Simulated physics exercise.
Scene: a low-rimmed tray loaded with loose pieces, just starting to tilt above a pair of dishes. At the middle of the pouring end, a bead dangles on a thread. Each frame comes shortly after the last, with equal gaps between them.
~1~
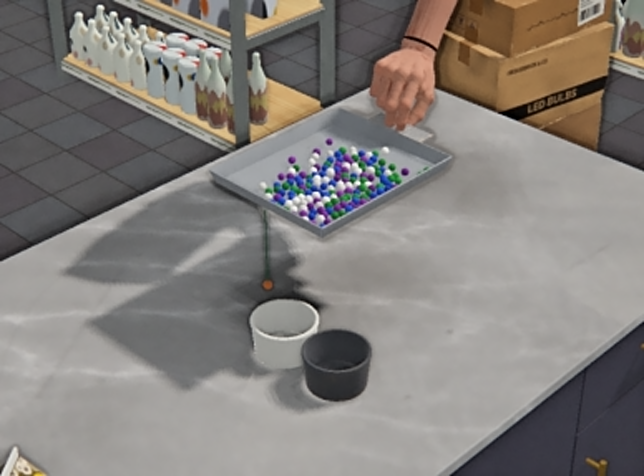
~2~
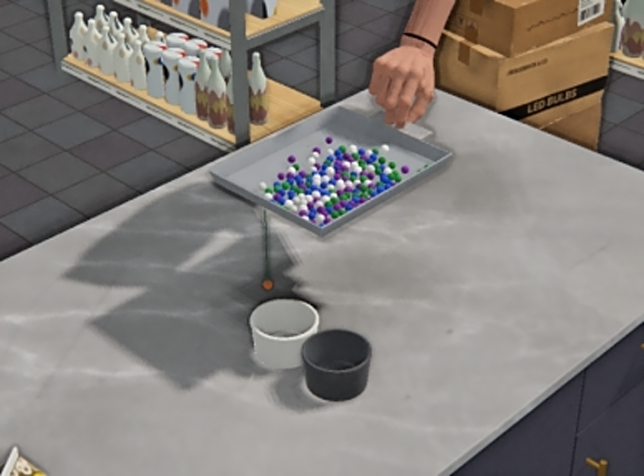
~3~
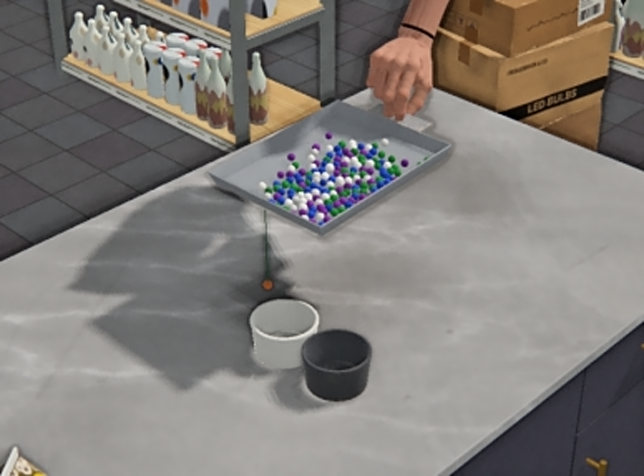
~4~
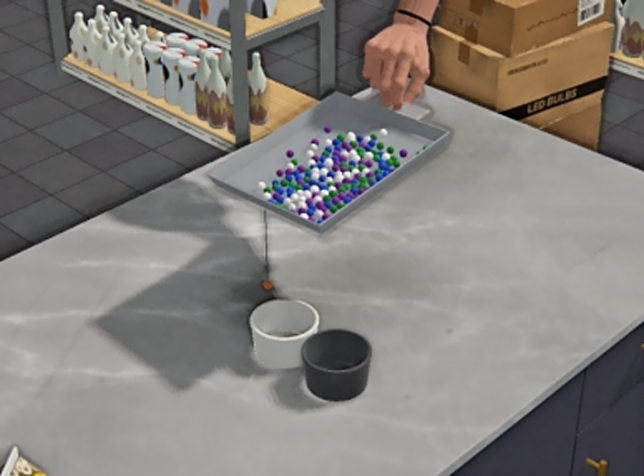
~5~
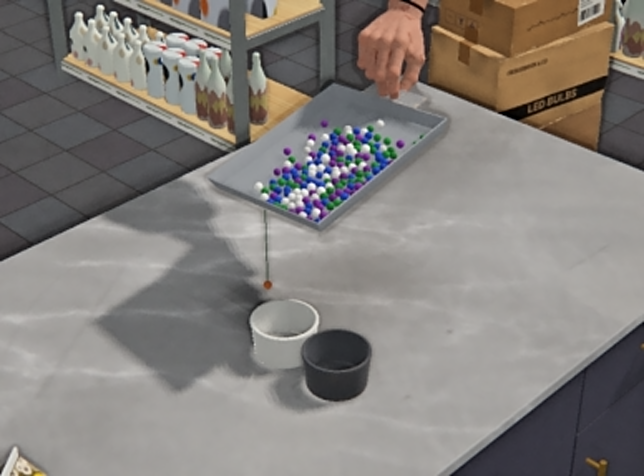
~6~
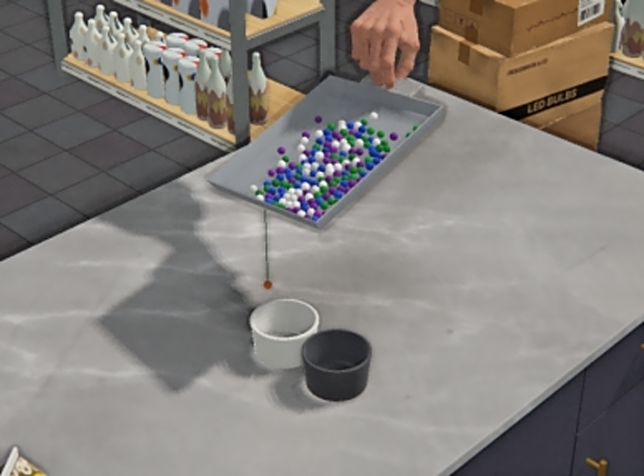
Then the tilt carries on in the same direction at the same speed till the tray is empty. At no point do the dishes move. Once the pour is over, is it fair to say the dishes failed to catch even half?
Yes, they caught less than half.
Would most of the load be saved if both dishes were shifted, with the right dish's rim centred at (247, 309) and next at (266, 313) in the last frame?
First shift, a majority share; second shift, a majority share.
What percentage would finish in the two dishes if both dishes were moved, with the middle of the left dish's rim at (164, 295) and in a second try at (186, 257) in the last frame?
Respectively 0 percent and 70 percent.
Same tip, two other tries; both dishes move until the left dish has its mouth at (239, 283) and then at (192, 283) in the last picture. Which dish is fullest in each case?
Result, try one: The left of the two; try two: The left of the two.
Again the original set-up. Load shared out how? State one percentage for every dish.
Per cent held at the end: Left dish 0, right dish 0.
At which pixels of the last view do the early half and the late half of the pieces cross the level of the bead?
First close to (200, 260), next close to (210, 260).
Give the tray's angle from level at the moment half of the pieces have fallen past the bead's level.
That would be about 75 degrees from level.
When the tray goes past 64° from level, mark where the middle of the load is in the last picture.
The middle of the pieces sits at roughly (228, 200).
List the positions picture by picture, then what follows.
Corners of the pouring end near (216, 169) and (322, 224), level; middle of the load near (332, 184), round plastic beads; left dish near (261, 346); right dish near (313, 378); bead on its thread near (268, 285), in the first frame.
Corners of the pouring end near (216, 170) and (322, 224), level; middle of the load near (332, 183), in the second frame.
Corners of the pouring end near (215, 171) and (321, 222), tipped barely, lowest at the left corner; middle of the load near (332, 180), in the third frame.
Corners of the pouring end near (214, 174) and (319, 221), tipped a little, lowest at the left corner; middle of the load near (331, 175), in the fourth frame.
Corners of the pouring end near (214, 176) and (318, 219), tipped a little, lowest at the left corner; middle of the load near (328, 171), in the fifth frame.
Corners of the pouring end near (214, 178) and (316, 218), tipped clearly, lowest at the left corner; middle of the load near (321, 169), all but a few on the move; left dish near (261, 346); right dish near (313, 378), in the sixth frame.
Shortly afterwards, tray tipped steeply; near two thirds on the tray; near a quarter outside both; near a quarter in the air.
Next, tray tipped past a quarter turn; all but a few outside both; only a few in the air.
Some moments later, tray tipped past a quarter turn; the whole lot outside both.
In the end, tray tipped past a quarter turn; none at all in the right dish; none at all in the left dish; the whole lot outside both.
